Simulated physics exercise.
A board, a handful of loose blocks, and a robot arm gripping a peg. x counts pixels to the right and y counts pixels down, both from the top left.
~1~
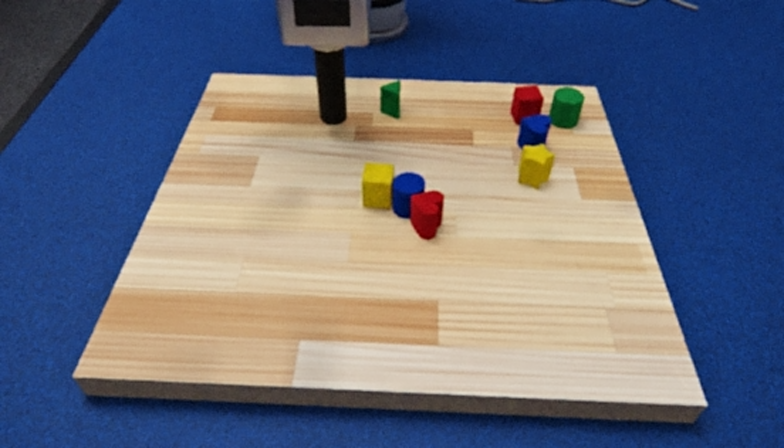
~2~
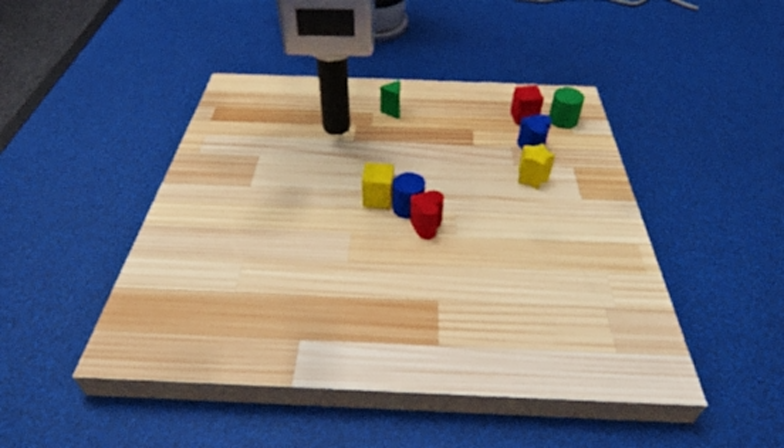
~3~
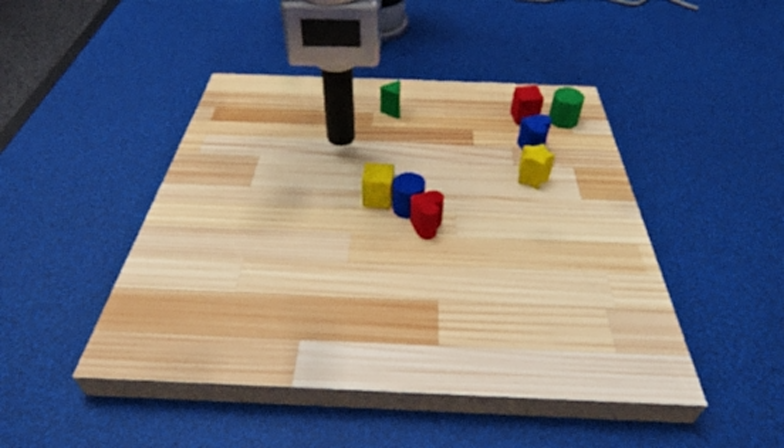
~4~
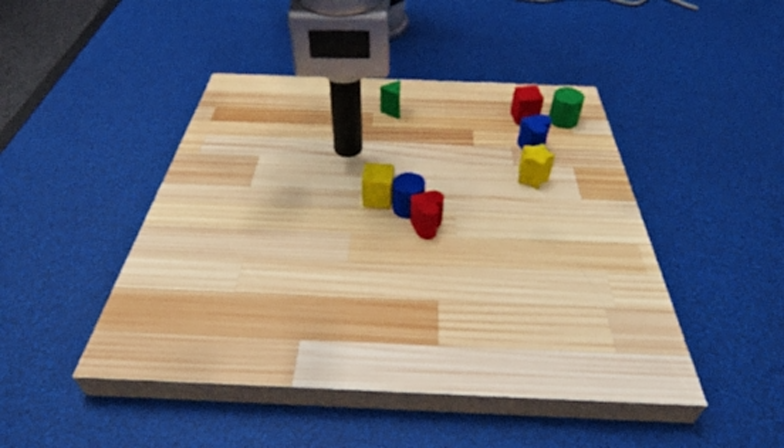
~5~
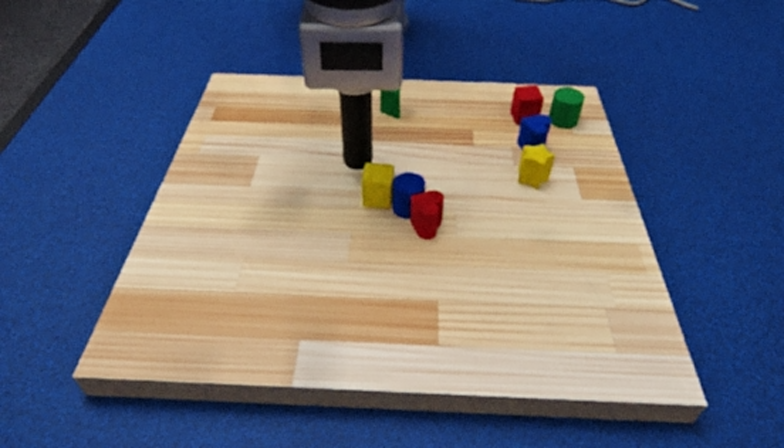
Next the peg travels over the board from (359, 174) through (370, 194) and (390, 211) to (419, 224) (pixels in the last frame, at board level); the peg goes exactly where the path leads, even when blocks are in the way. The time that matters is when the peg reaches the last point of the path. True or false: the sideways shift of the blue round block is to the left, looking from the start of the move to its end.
Verdict: True.
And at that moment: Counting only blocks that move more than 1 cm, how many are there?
By the end of the path, three or more blocks have moved more than about a centimetre.
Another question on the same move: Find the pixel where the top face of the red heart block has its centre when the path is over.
Located at (449, 213).
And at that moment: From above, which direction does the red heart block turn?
Answer: Clockwise.
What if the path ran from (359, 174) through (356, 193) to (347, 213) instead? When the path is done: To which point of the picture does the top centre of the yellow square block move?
I'd guess (379, 192).
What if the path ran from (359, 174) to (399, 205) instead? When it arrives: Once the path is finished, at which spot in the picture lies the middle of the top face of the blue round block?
By then it is at (427, 192).
What follows on the original path. One third of the way, peg (370, 182); yellow square block (383, 187), turned 25° anticlockwise; blue round block (415, 184).
Two thirds of the way, peg (392, 200); yellow square block (397, 208); blue round block (425, 185); red heart block (435, 205).
At the end, peg (419, 212); yellow square block (406, 219), turned 20° clockwise; blue round block (448, 187); red heart block (449, 213), turned 30° clockwise.
